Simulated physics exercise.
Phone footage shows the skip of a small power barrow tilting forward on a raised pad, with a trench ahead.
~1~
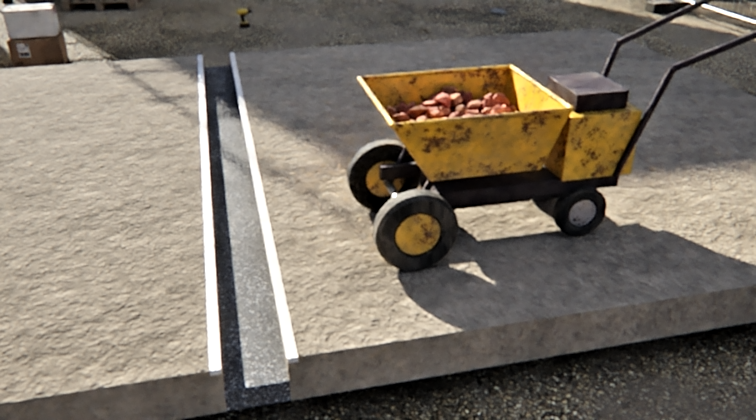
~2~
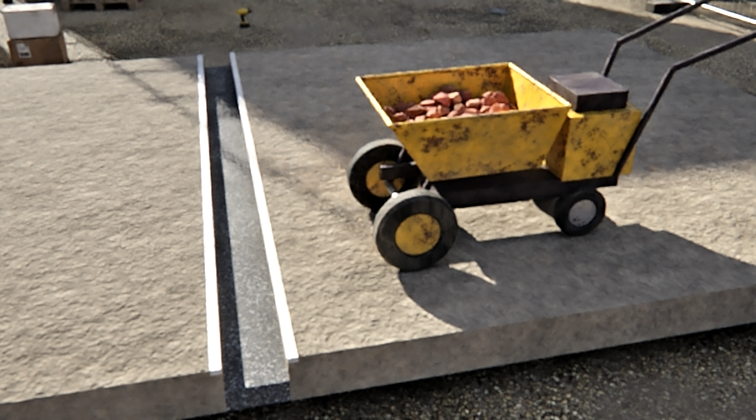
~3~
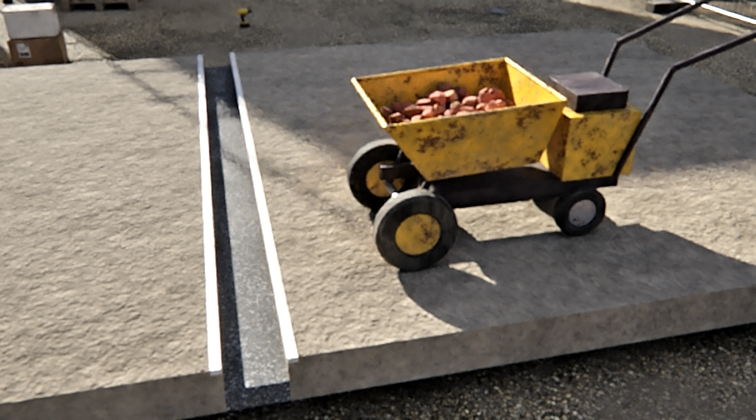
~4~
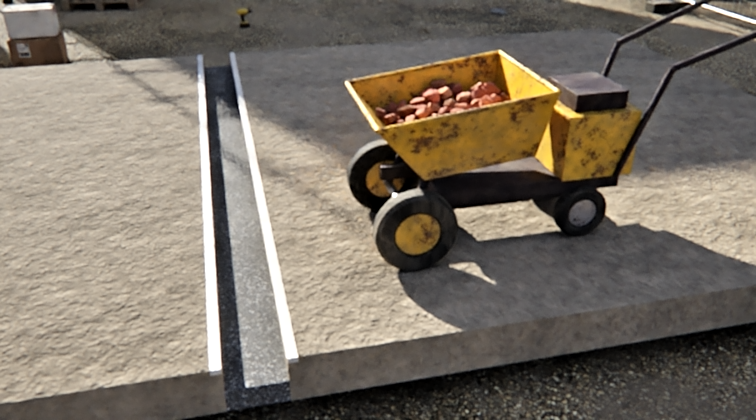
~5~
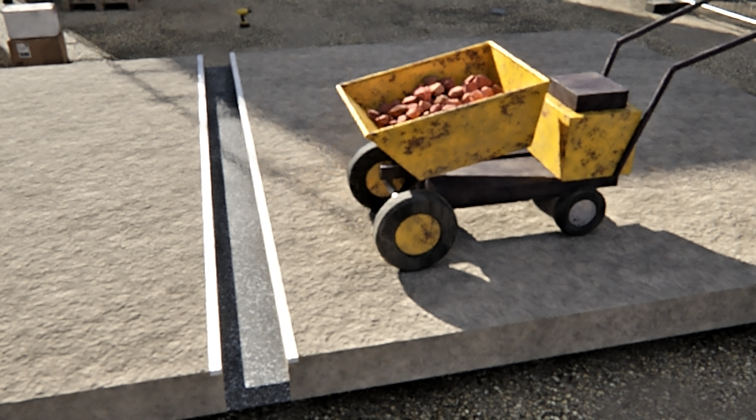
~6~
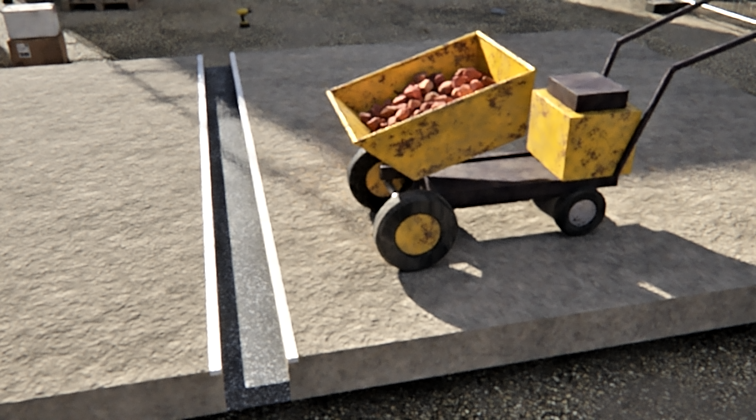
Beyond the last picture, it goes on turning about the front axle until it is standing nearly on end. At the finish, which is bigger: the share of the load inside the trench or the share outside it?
The share inside is bigger.
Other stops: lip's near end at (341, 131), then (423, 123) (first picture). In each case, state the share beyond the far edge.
40 % and 0 %.
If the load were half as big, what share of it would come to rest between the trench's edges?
Near 80 %.
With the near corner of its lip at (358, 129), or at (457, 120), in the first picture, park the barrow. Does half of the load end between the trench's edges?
Position 1 exceeds half; position 2 falls short of half.
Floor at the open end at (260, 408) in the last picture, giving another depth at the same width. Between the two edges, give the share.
Estimate: Approx. 80 %.
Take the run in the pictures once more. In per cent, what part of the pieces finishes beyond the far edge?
5 %.
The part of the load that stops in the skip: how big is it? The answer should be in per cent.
Some 15 in a hundred.
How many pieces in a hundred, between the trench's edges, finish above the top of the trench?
35 per cent, near enough.
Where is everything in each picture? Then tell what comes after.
The first picture shows lip of the skip (393, 126), level; top of the load (462, 113), lumps of rubble; first edge of the trench (284, 315); far edge (213, 325), the trench under half as wide as the skip, and about half as deep as wide.
The second picture shows lip of the skip (391, 126), level; top of the load (461, 112).
The third picture shows lip of the skip (386, 128), tipped barely; top of the load (475, 117).
The fourth picture shows lip of the skip (378, 131), tipped a little; top of the load (473, 106).
The fifth picture shows lip of the skip (368, 136), tipped a little; top of the load (471, 100).
The sixth picture shows lip of the skip (357, 143), tipped clearly; top of the load (469, 91); first edge of the trench (284, 315); far edge (213, 325).
Just after the last frame, skip tipped steeply; every one in the skip.
A moment on, skip tipped right over; the larger part in the skip; just a few short of the trench; about a tenth in or heaped over the trench; just a few falling.
Further on, skip tipped right over; roughly a quarter in the skip; about a tenth short of the trench; roughly two thirds in or heaped over the trench; just a few beyond it.
When it is over, skip tipped right over; about a tenth in the skip; about a tenth short of the trench; roughly two thirds in or heaped over the trench; just a few beyond it.
